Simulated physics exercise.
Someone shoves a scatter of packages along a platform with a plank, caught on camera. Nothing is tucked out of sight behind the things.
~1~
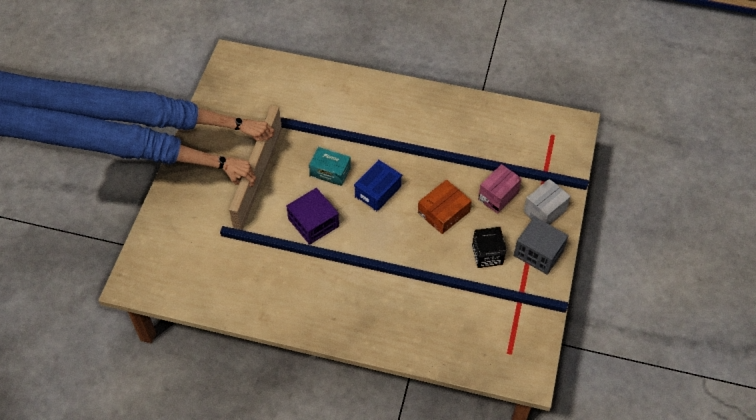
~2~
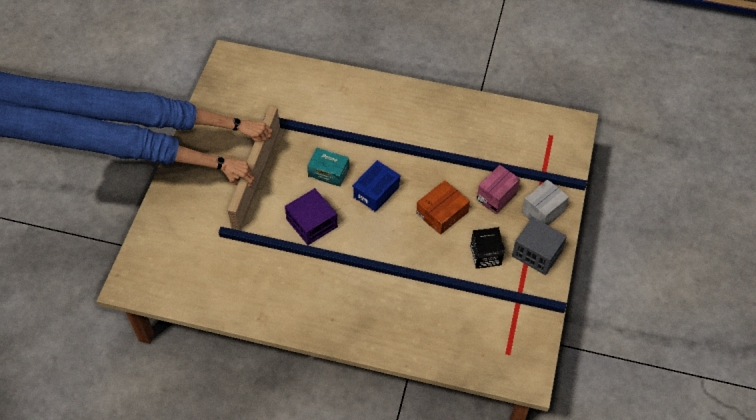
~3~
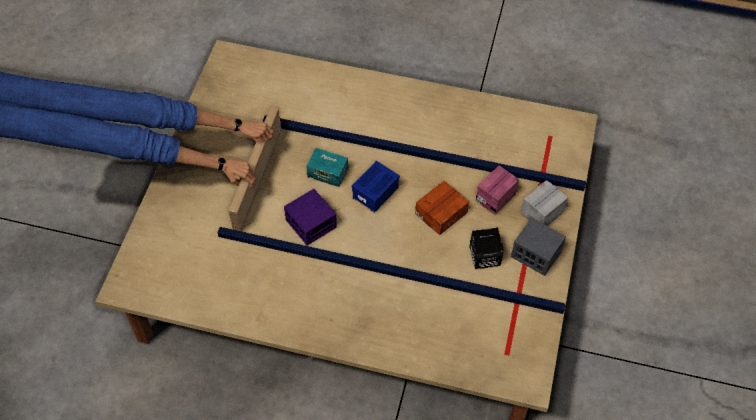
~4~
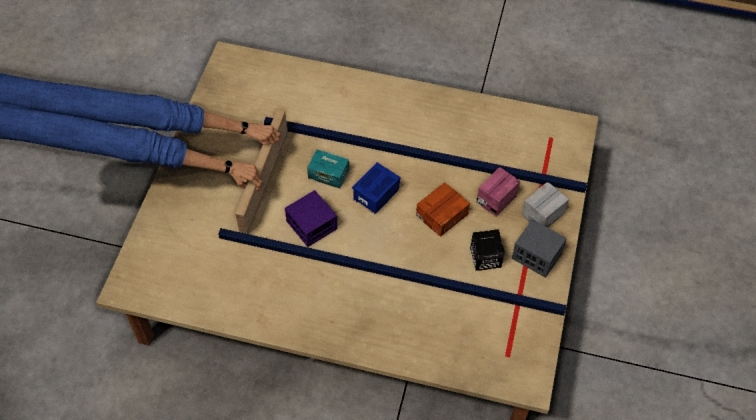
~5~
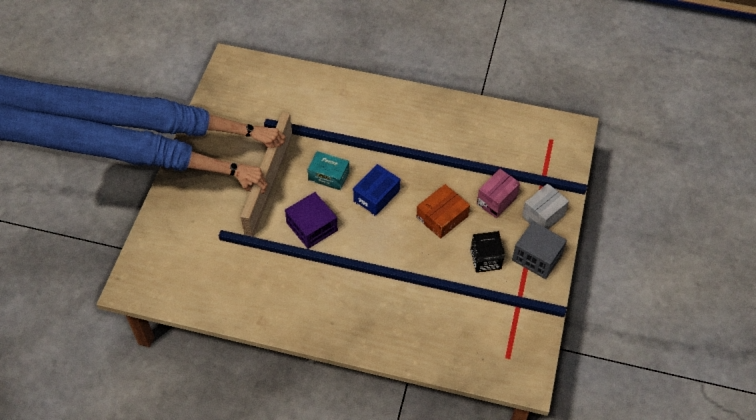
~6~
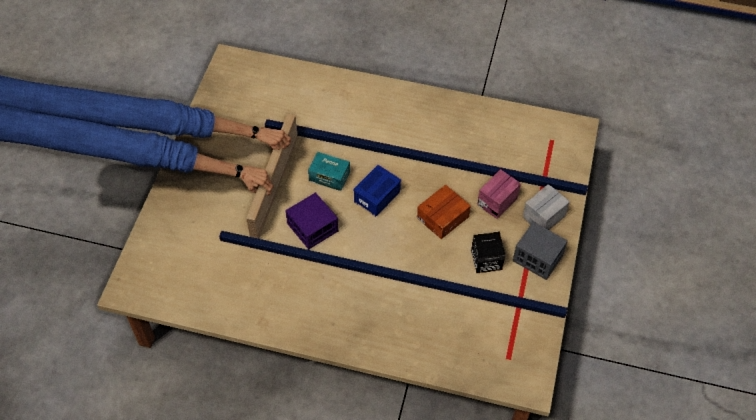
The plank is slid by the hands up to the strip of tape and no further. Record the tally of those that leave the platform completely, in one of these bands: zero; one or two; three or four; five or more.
Tally: Five or more.
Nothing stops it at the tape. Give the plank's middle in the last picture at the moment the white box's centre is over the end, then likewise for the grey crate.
Around (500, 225) first and around (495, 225) second.
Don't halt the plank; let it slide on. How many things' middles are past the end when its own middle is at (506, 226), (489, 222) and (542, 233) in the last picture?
In order: 2, 0, 5.
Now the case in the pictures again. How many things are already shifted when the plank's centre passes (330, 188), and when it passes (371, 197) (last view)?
The first number is 3, the next one 4.
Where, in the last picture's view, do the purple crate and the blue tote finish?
Listed as asked: First (553, 276), and then (559, 232).
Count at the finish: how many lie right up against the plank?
The count in contact is 3.
Soon after, none off yet; grey crate at rest near (540, 251); white box at rest near (546, 209); black box at rest near (488, 253).
After that, none off yet; grey crate at rest near (540, 251); white box at rest near (546, 209); black box displaced about its own width near (504, 264).
And then, none off yet; grey crate displaced about its own width near (566, 265); white box displaced about its own width near (567, 215); black box displaced well along near (537, 280).
In the end, the number that fall off is five or more; gone, orange box, pink parcel, black box, white box and grey crate.
